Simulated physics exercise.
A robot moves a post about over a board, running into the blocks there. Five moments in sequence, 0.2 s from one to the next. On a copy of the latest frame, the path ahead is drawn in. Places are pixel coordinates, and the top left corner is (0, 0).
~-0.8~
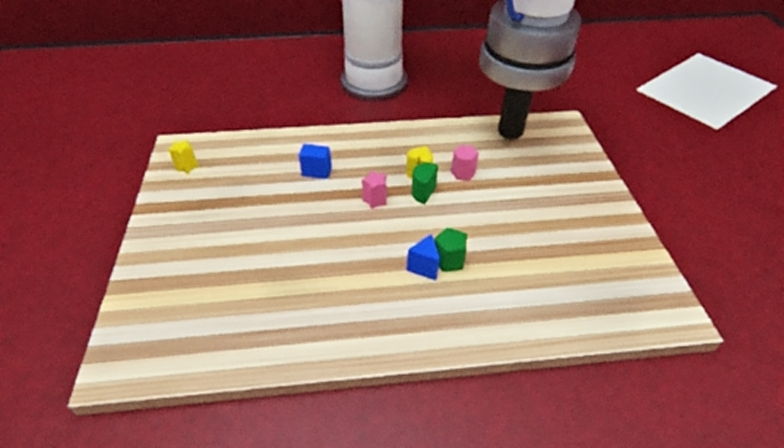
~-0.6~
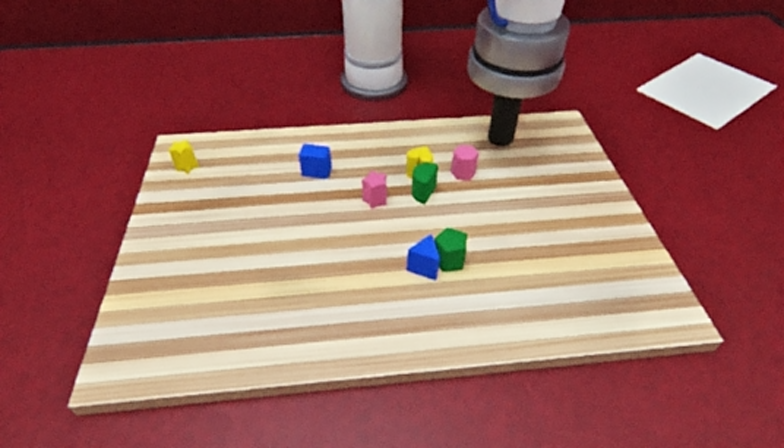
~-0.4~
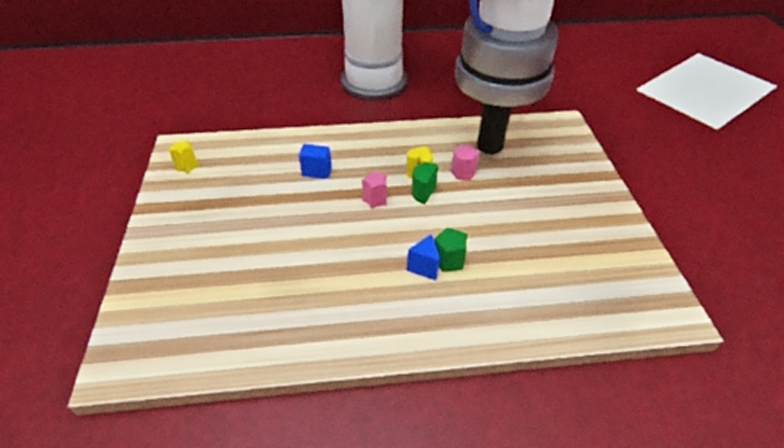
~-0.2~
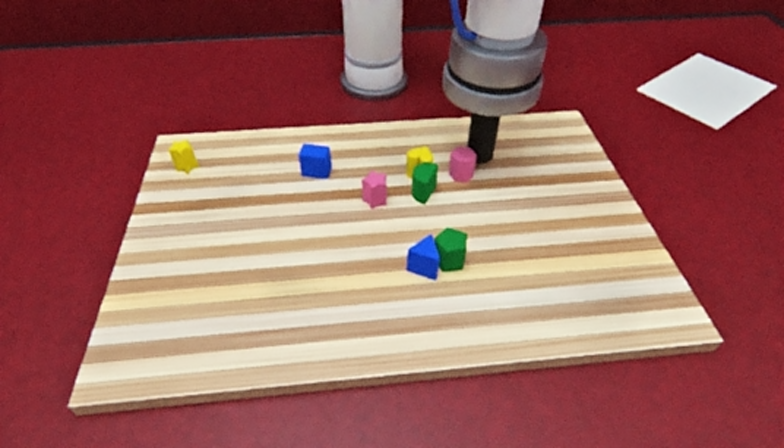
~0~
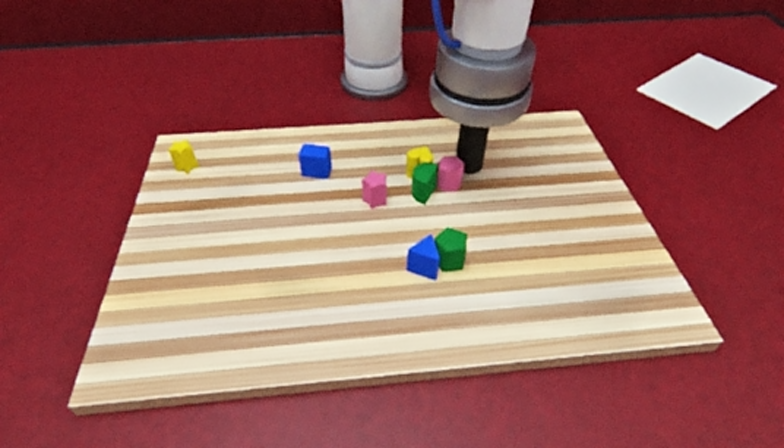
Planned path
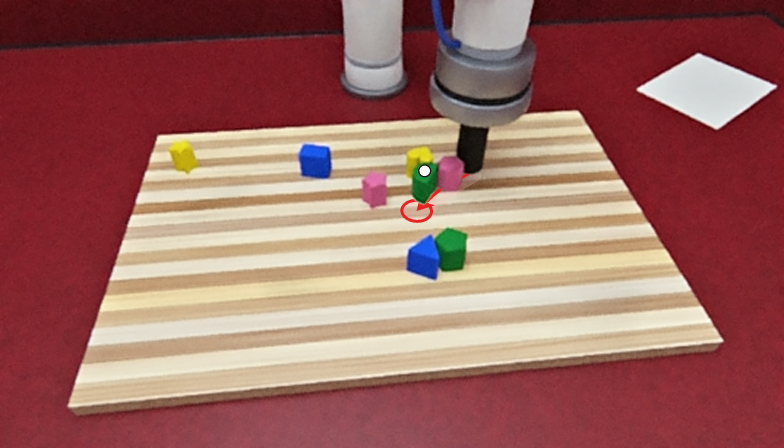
The video shows a robot arm moving a dark post down and left over a striped wooden board of small coloured blocks, then pushing a pink block a short way toward the green and yellow blocks beside it.
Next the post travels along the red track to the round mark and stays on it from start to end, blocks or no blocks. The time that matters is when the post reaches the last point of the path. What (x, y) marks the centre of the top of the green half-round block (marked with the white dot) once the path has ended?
(369, 187)
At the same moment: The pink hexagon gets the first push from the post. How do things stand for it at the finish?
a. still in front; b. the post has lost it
The one that fits is a, still in front.
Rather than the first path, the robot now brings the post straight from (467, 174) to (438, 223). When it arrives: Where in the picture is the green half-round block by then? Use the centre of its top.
By then it is at (403, 173).
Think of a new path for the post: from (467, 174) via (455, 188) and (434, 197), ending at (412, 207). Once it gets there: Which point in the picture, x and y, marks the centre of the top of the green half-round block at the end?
Close to (368, 173).
Drawn move, from (467, 174) through (449, 184) and (432, 196) to (417, 211); the dot is on the green half-round block.
What follows on the original path. One third of the way, post at (450, 176); green half-round block at (408, 175), turned 40° anticlockwise; pink hexagon at (428, 171), turned 20° clockwise.
Two thirds of the way, post at (433, 188); pink star-shaped block at (365, 180); green half-round block at (387, 183), turned 25° anticlockwise; pink hexagon at (408, 182), turned 30° clockwise.
At the end, post at (417, 202); pink star-shaped block at (351, 178), turned 35° clockwise; yellow heart block still; green half-round block at (369, 187); pink hexagon at (389, 193), turned 55° clockwise.
